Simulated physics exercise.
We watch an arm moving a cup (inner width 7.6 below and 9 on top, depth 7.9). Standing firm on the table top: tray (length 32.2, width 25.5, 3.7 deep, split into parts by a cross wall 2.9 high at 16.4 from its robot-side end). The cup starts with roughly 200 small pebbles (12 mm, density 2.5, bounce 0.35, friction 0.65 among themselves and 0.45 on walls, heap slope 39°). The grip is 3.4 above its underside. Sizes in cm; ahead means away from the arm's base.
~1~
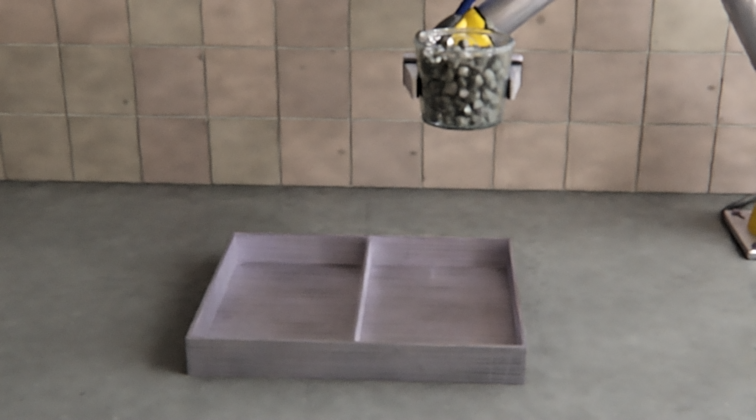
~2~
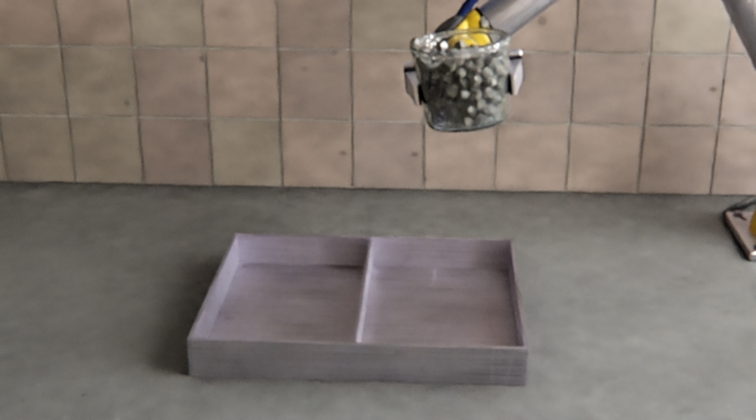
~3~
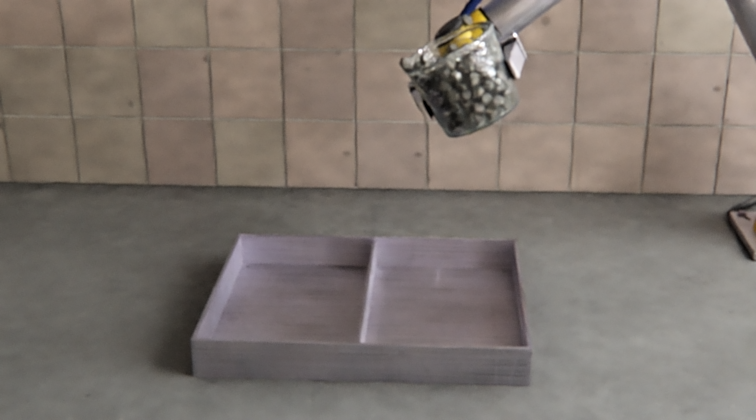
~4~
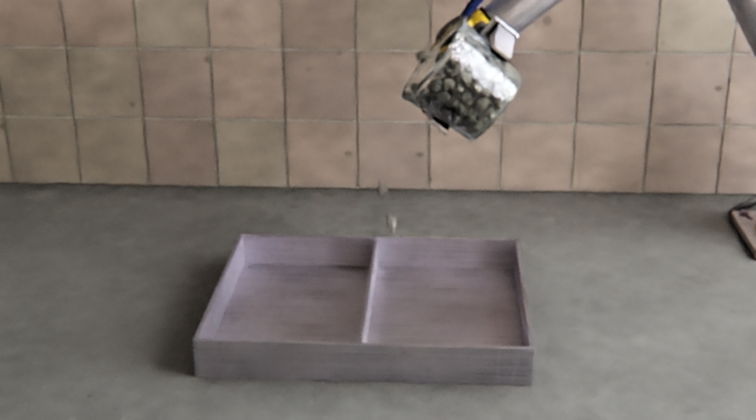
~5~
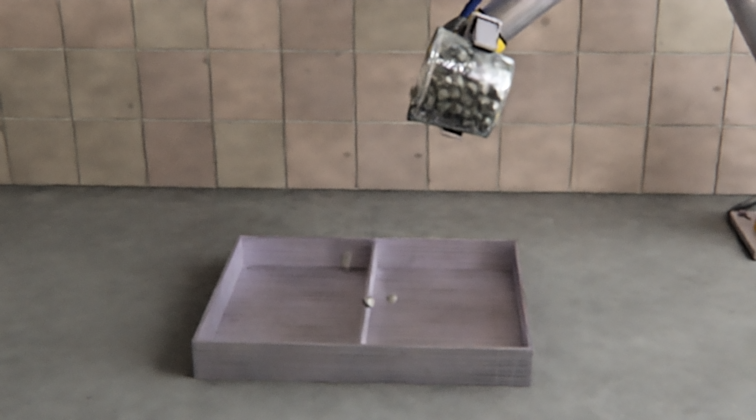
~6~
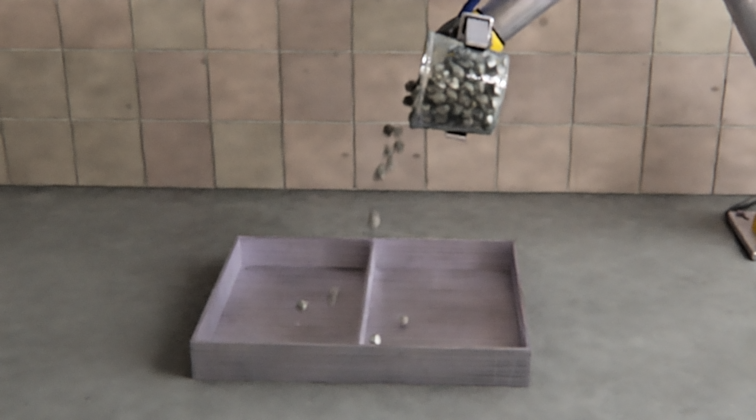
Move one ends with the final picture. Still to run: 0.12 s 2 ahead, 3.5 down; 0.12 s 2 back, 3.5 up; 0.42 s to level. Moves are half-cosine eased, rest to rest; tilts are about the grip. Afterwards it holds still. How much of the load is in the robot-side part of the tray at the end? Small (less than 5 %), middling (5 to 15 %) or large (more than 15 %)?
In the robot-side part of the tray the share is middling, 5 to 15 %.
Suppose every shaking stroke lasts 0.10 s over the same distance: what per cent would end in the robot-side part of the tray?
Then about 5 per cent.
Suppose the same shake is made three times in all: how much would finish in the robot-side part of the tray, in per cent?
It would be near 10 per cent.
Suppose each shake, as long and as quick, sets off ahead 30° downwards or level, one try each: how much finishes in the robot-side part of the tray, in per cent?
Some 10 and 10 per cent.
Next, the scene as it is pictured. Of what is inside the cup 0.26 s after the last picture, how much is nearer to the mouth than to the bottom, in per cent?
Some 45 per cent.
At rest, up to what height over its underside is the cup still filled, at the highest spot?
About 8.0 cm.
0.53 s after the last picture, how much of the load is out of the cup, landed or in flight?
About 20 per cent by then.
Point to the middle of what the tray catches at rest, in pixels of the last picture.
At about (338, 314).
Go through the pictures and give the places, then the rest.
In the first picture, cup middle at (463, 81), level; upper third of the load around (464, 61), from x 420 to 500, top at y 25; 202 in the cup.
In the second picture, cup middle at (464, 82), tilted 8° forward; upper third of the load around (465, 62), from x 415 to 500, top at y 20.
In the third picture, cup middle at (466, 83), tilted 27° forward; upper third of the load around (469, 63), from x 405 to 505, top at y 20; 201 in the cup, 1 in flight or on a rim.
In the fourth picture, cup middle at (465, 84), tilted 52° forward; upper third of the load around (466, 64), from x 380 to 505, top at y 40; 200 in the cup, 2 in flight or on a rim.
In the fifth picture, cup middle at (463, 87), tilted 71° forward; upper third of the load around (464, 68), from x 345 to 500, top at y 50; 199 in the cup, 2 in the robot-side part, 1 in the far-side part.
In the sixth picture, cup middle at (461, 88), tilted 79° forward; upper third of the load around (467, 74), from x 300 to 495, top at y 55; 191 in the cup, 2 in the robot-side part, 2 in the far-side part, 7 in flight or on a rim.
Then, 0.26 s after the last picture, tilted 78° forward, highest piece 29 above the table; 171 in the cup, 9 in the far-side part, 6 in the robot-side part, 16 in flight or on a rim.
Then, 0.53 s after the last picture, tilted 18° forward, highest piece 30 above the table; 162 in the cup, 23 in the far-side part, 16 in the robot-side part, 1 in flight or on a rim.
Then, 0.86 s after the last picture, level, highest piece 30 above the table; 162 in the cup, 23 in the far-side part, 17 in the robot-side part.
Then, 1.91 s after the last picture, level, highest piece 30 above the table; 162 in the cup, 23 in the far-side part, 17 in the robot-side part.
Final count, 162 in the cup, 23 in the far-side part, 17 in the robot-side part. That is 8 % in the robot-side part of the tray.
